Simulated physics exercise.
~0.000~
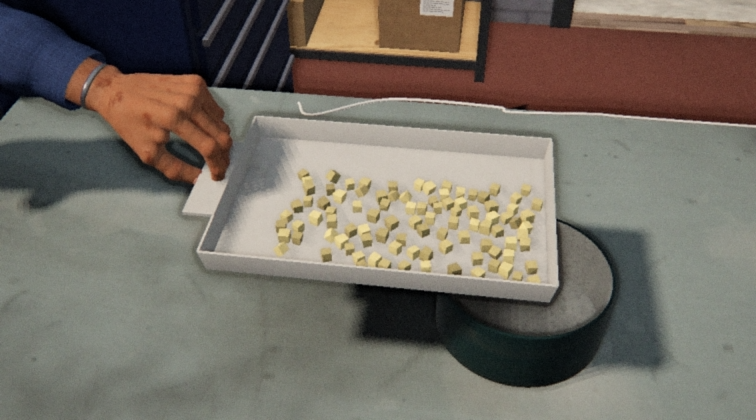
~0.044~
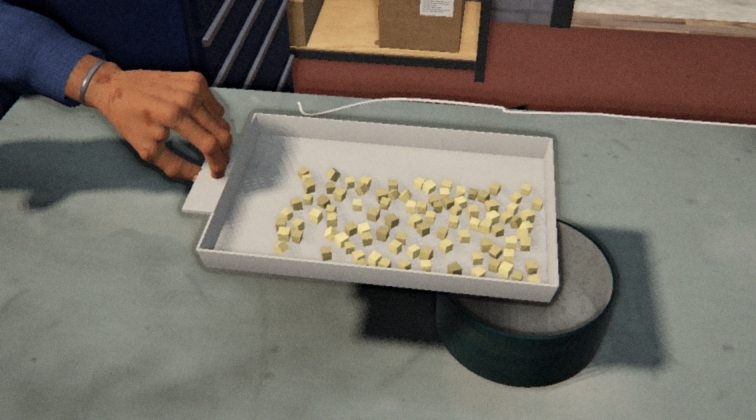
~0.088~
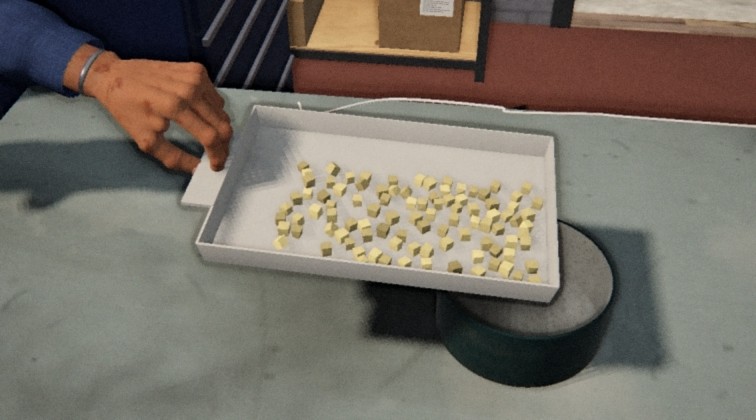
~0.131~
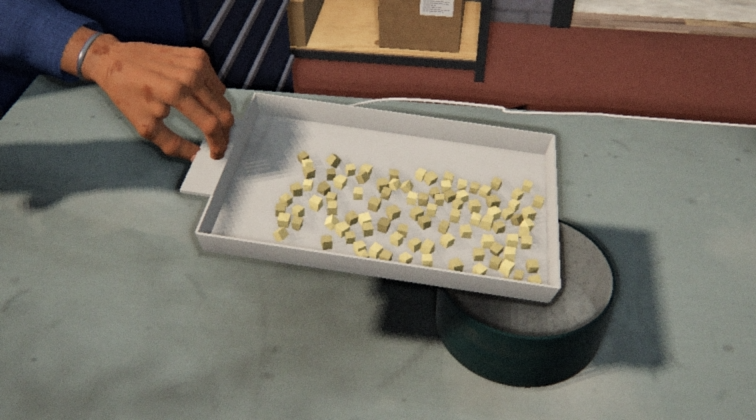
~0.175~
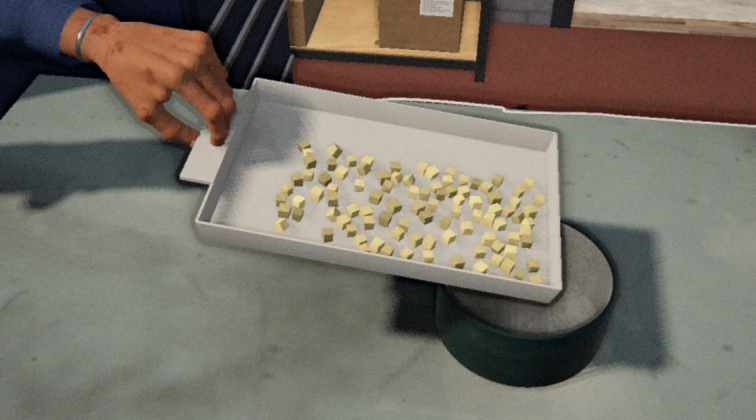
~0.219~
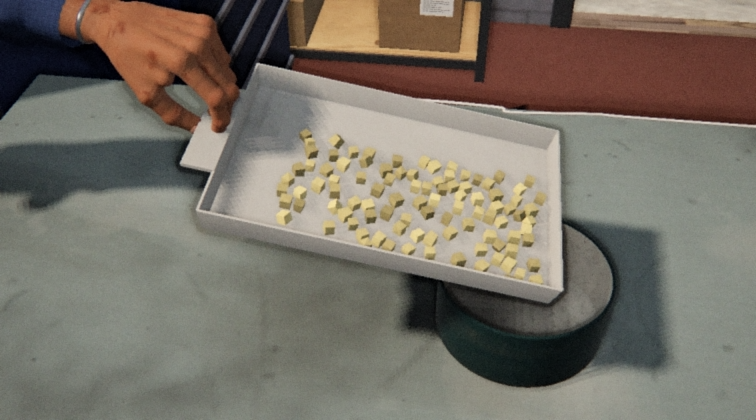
To begin with, a hand grips the left end of a white, shallow tray of scattered pale yellow cubes, held nearly level with its right end over a dark green, round pot. The hand then raises the left end, slowly at first and then faster, slanting the tray down toward the right.
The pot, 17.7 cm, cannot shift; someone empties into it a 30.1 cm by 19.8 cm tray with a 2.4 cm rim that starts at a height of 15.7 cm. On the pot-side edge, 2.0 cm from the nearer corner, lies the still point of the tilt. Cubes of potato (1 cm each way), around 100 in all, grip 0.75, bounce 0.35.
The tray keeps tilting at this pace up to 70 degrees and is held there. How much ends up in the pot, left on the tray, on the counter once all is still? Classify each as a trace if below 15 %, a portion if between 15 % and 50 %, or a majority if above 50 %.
Pot: A trace. Tray: A majority. Counter: A portion.
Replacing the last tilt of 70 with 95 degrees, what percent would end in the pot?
Around 0 in a hundred.
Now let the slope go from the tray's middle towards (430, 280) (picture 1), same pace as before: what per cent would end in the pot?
Estimate: Some 0 per cent.
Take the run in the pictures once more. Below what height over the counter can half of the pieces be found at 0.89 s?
Roughly 20 centimetres, more or less.
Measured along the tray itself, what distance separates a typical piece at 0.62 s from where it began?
By then it sits near 2 cm from where it began.
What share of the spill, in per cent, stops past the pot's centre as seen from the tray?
Share past the middle: Roughly 100 percent.
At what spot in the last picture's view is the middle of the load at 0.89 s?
The middle of the load should be at about (548, 234) by then.
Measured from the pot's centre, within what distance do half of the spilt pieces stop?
Close to 26 cm, give or take.
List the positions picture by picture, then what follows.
Tray tilt 0 degrees, front corners at (203, 249) and (553, 282); middle of the pieces at (415, 223); pot at (526, 270), in the first frame.
Tray tilt 1 degrees, front corners at (203, 247) and (553, 282); middle of the pieces at (415, 222), in the second frame.
Tray tilt 2 degrees, front corners at (202, 240) and (554, 283); middle of the pieces at (416, 219), in the third frame.
Tray tilt 5 degrees, front corners at (202, 230) and (555, 284), lowest corner right front; middle of the pieces at (417, 214), in the fourth frame.
Tray tilt 8 degrees, front corners at (202, 219) and (556, 285), lowest corner right front; middle of the pieces at (418, 208), in the fifth frame.
Tray tilt 11 degrees, front corners at (203, 208) and (557, 286), lowest corner right front; middle of the pieces at (420, 203); pot at (526, 270). Its pace works out near 70 degrees a second, in the sixth frame.
Then, at 0.62 s, tilt 39 degrees; the tray holds 100 %, the pot 0 %.
Then, at 0.89 s, tilt 58 degrees; the tray holds 95 %, the pot 0 %.
After 1.27 s, tilt 70 degrees; the tray holds 70 %, the pot 0 %.
In the end, at 2.6 s, pot 0 %, tray 70 %, counter 30 %.
